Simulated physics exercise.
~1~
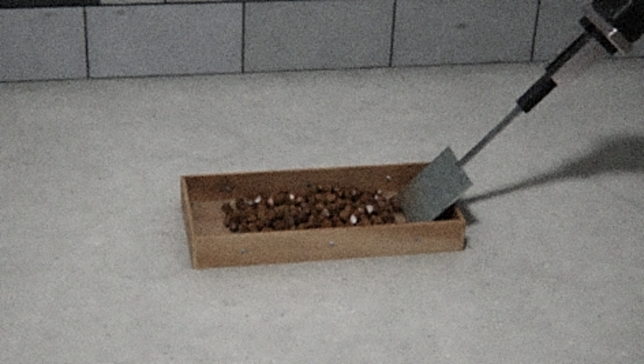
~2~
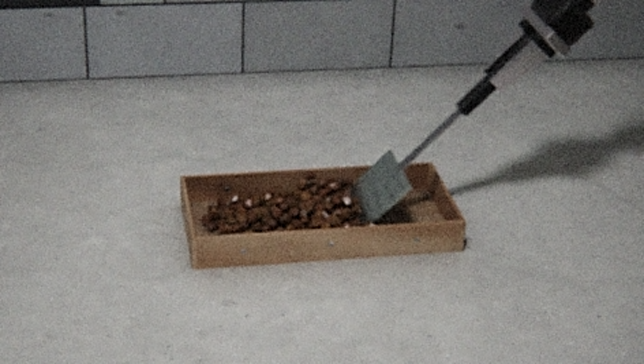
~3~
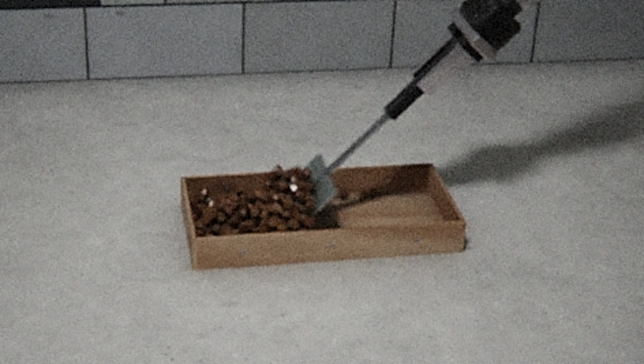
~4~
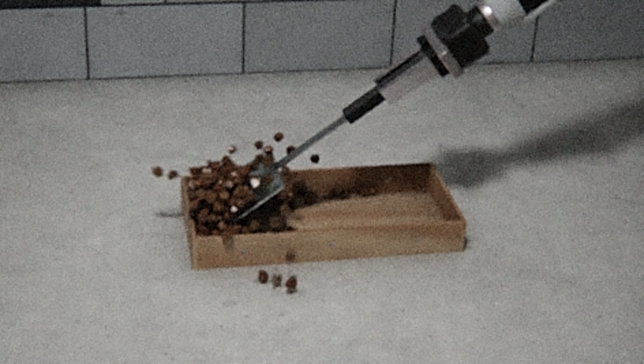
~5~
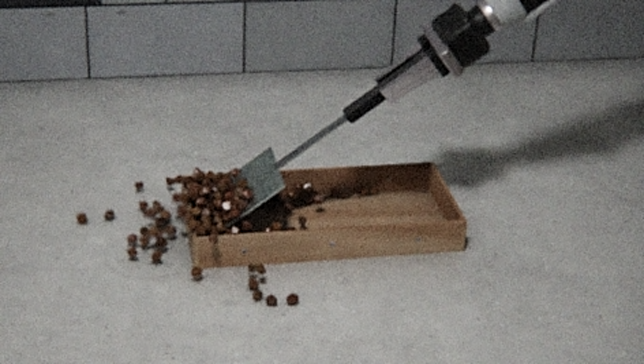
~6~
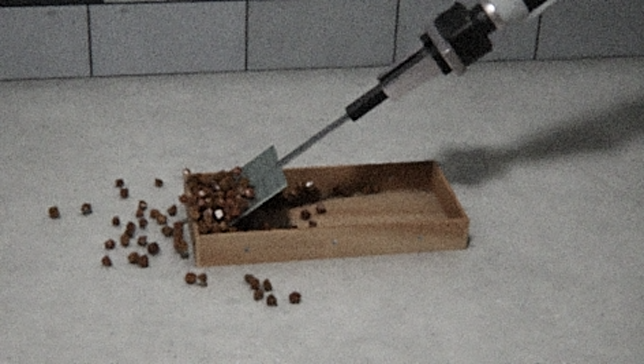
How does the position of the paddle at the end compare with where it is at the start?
The paddle starts at the right end of the wooden tray, and by the end it is well to the left, beside the pellets heaped near the tray's left end.
